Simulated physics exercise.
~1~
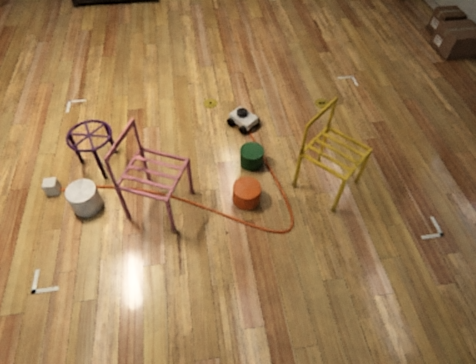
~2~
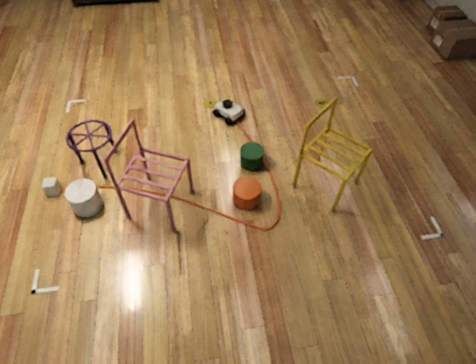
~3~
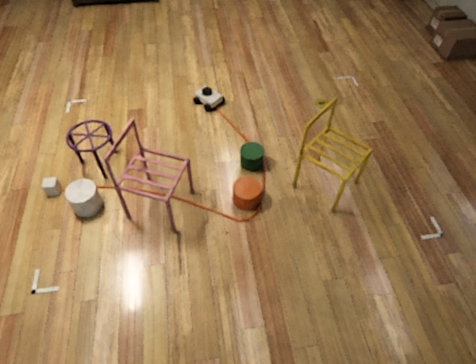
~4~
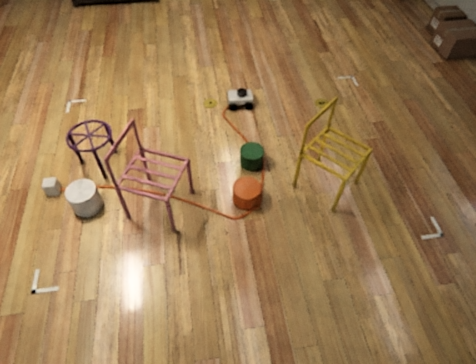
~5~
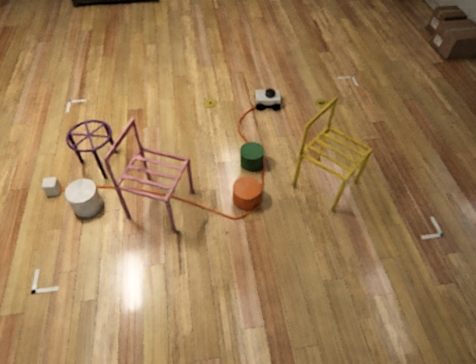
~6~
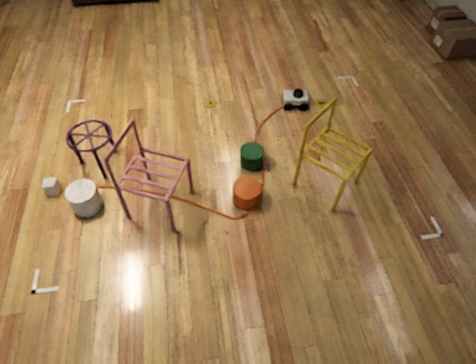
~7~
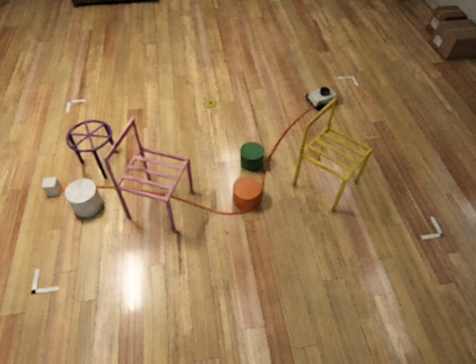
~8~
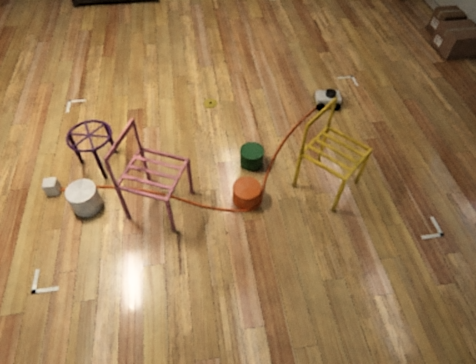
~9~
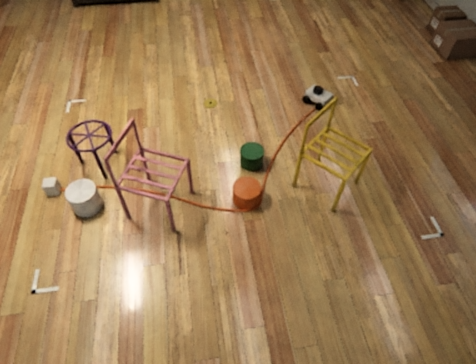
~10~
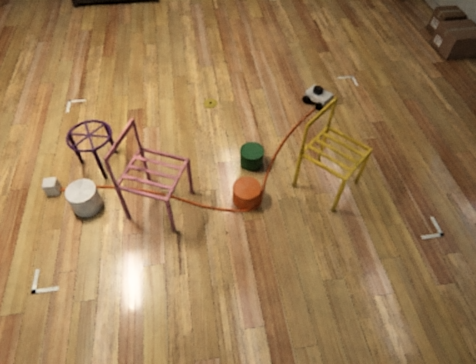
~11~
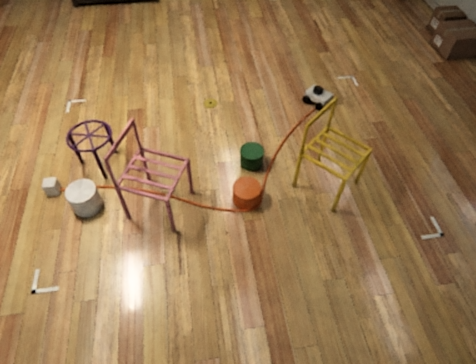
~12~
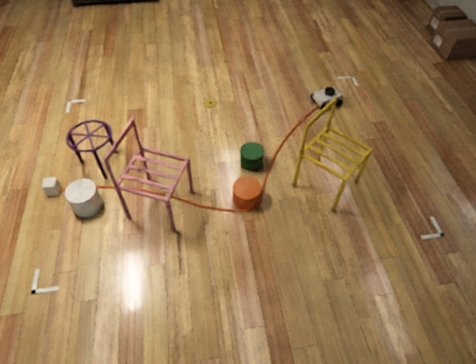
In the video, a small white cart trailing an orange lead moves left and up across a wooden floor, then travels right past the green and orange tubs, drawing the lead behind it, and stops near the back of the yellow chair while the chairs, stool and tubs stay put.
